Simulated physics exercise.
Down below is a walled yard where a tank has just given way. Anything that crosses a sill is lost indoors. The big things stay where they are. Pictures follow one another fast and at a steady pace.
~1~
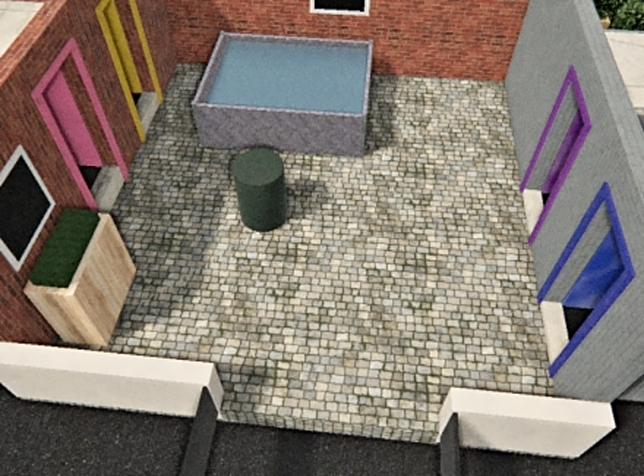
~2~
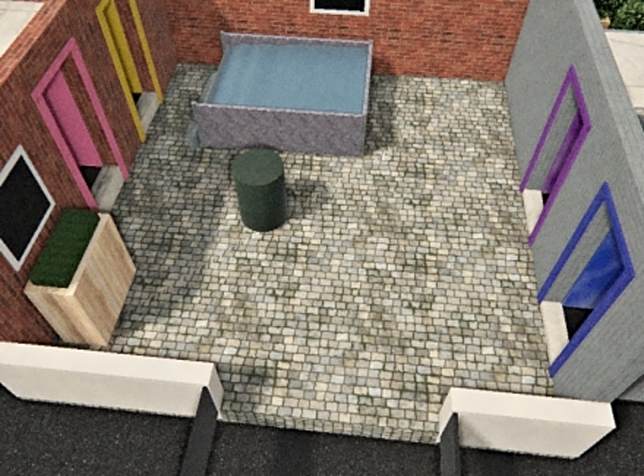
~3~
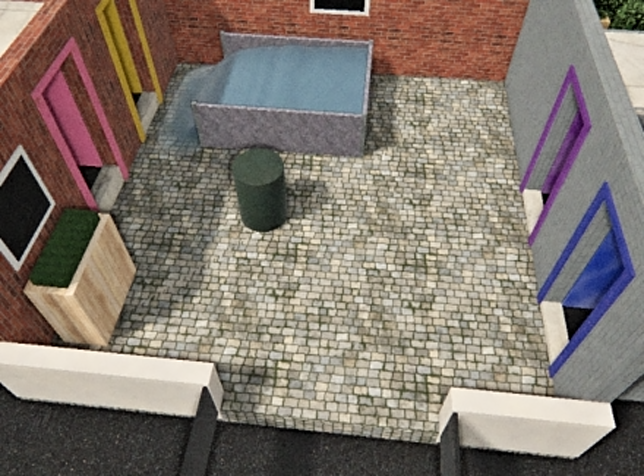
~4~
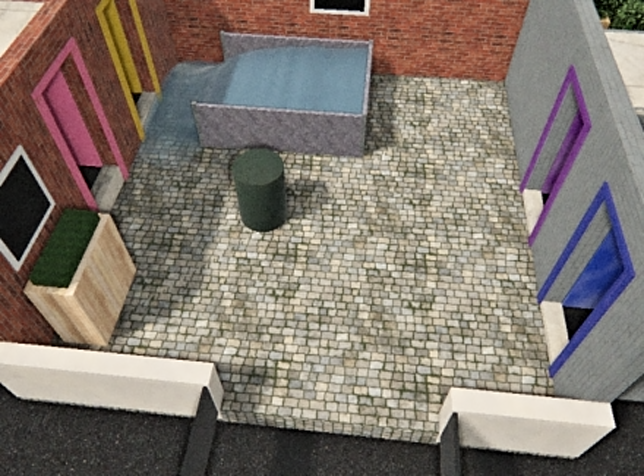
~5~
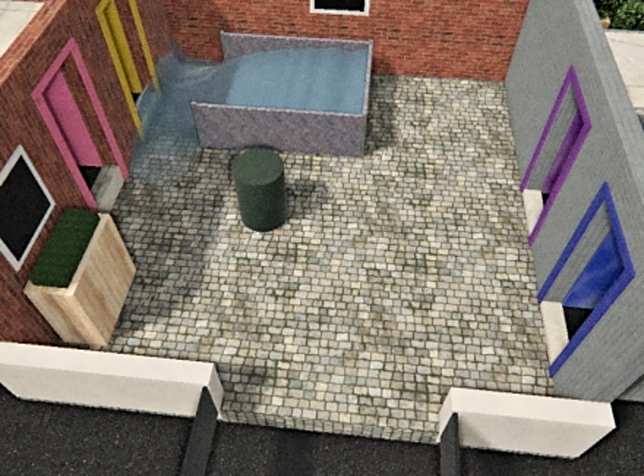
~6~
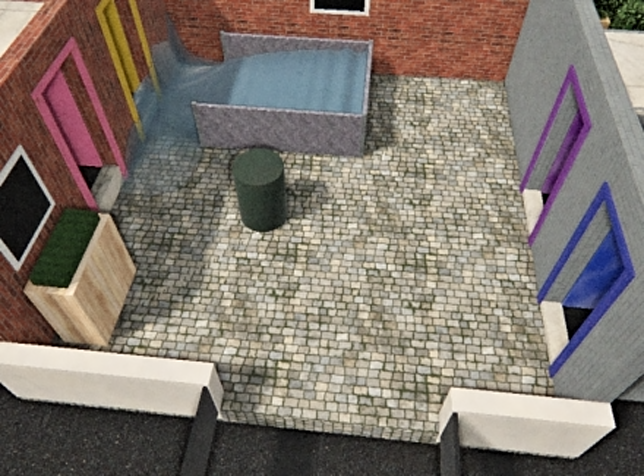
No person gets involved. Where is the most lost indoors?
Through the yellow door.
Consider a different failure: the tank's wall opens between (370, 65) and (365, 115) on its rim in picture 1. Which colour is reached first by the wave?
First comes the purple one.
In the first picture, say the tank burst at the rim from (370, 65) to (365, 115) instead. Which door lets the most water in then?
The purple door.
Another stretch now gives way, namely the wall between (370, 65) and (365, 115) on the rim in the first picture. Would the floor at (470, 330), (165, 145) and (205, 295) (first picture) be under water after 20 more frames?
Soaked, untouched, untouched.
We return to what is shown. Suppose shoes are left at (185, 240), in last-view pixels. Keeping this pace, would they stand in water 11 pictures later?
Soaked.
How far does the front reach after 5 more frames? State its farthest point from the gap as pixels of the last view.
Best guess: Near (73, 295).
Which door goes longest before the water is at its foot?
I'd point to the blue-painted one.
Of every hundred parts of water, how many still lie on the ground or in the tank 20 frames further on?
Result: Close to 88 %.
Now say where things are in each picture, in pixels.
The first frame shows the water tank at (288, 76) is whole and still.
In the second frame, the front is at (199, 148), out from the gap at (216, 93).
In the third frame, the front is at (175, 152), out from the gap at (217, 96).
In the fourth frame, the front is at (151, 158), out from the gap at (217, 98).
In the fifth frame, water pours out at (217, 98) and has run to (130, 170).
In the sixth frame, the front is at (121, 189), out from the gap at (217, 99).
A moment on, water covers 15 % of the floor; blue door not reached, yellow door a lot in, purple door not reached, pink door wet at the sill, nothing in.
Next, water covers 30 % of the floor; blue door not reached, yellow door a lot in, purple door not reached, pink door wet at the sill, nothing in.
Then, water covers 50 % of the floor; blue door not reached, yellow door a lot in, purple door not reached, pink door wet at the sill, nothing in.
Later, water covers 80 % of the floor; blue door wet at the sill, nothing in, yellow door a lot in, purple door wet at the sill, nothing in, pink door wet at the sill, nothing in.
In the end, water covers 95 % of the floor; blue door a trickle in, yellow door a lot in, purple door wet at the sill, nothing in, pink door wet at the sill, nothing in; the yellow door has let in the most.
